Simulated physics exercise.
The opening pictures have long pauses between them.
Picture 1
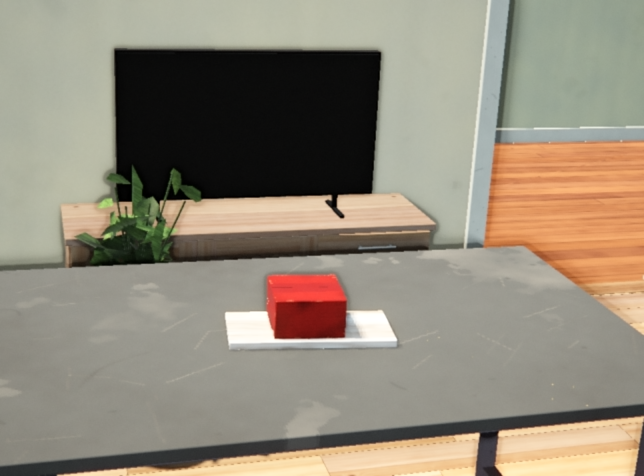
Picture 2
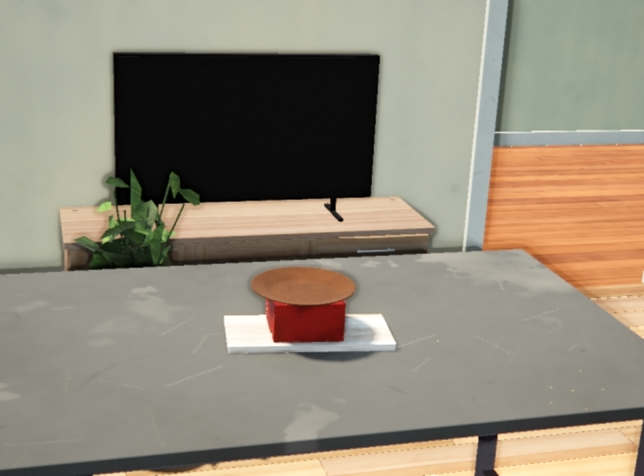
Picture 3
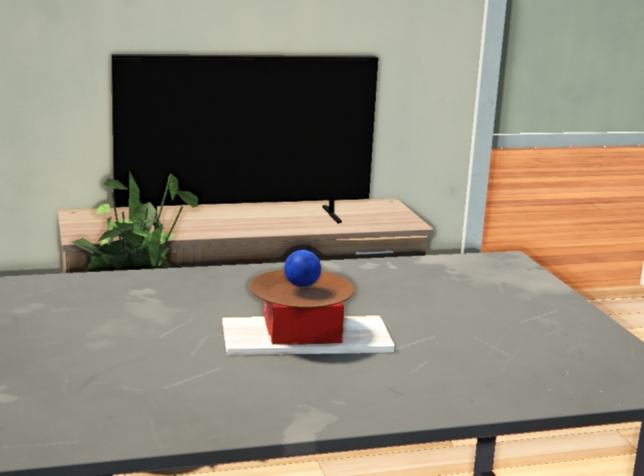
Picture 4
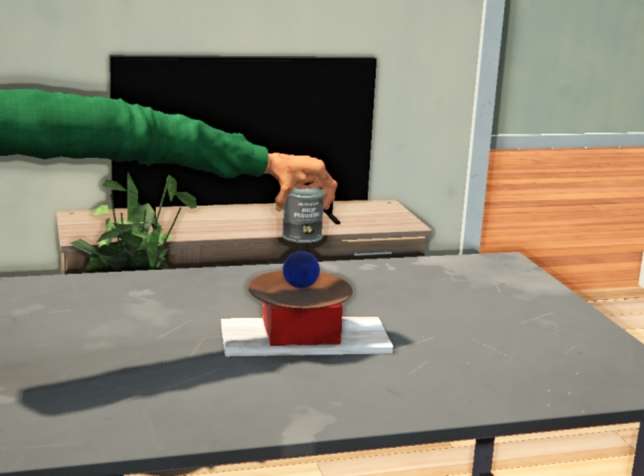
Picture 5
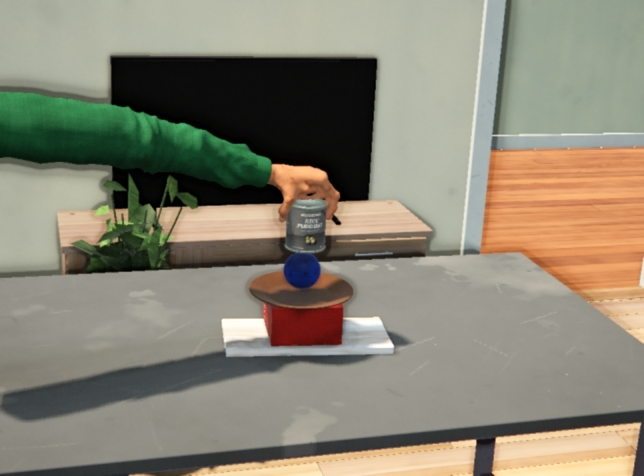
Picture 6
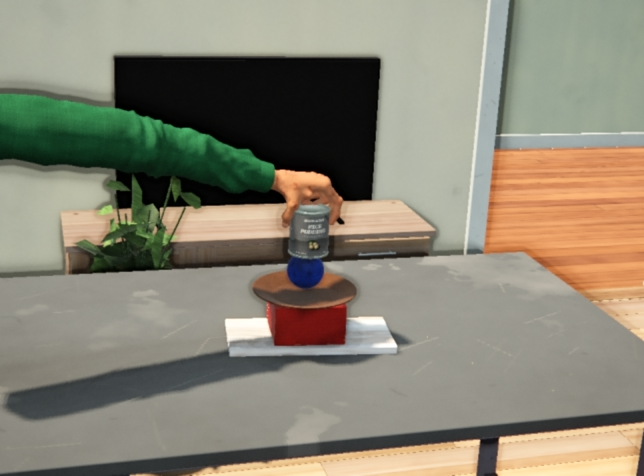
We see a red box on a white board on a grey table, then a brown disc and a blue ball appear stacked above it. A green-sleeved arm holds a grey pot over the ball and lowers it slightly onto it.
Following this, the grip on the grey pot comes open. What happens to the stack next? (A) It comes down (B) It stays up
Option A: It comes down.
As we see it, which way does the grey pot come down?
As we see it, to our right.
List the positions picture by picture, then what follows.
The last thing is not in view yet; white board (309, 330), in the first picture.
The last thing is not in view yet; red box (305, 310), in the second picture.
The last thing is not in view yet; white board (307, 335), in the third picture.
Still above its spot; grey pot (303, 214); red box (301, 313), in the fourth picture.
Still above its spot; grey pot (306, 225); white board (306, 336), in the fifth picture.
In place under the hand; grey pot (309, 231); red box (306, 313), in the sixth picture.
Then, 0.60 s later than the last frame, grey pot now fallen.
Then, 0.70 s later than the last frame, things are still on the move.
Then, 0.90 s later than the last frame, as before.
When it is over, fallen, grey pot; the other 4 as before. End places, in pixels of the last picture, grey pot near (446, 321). The pile comes apart.
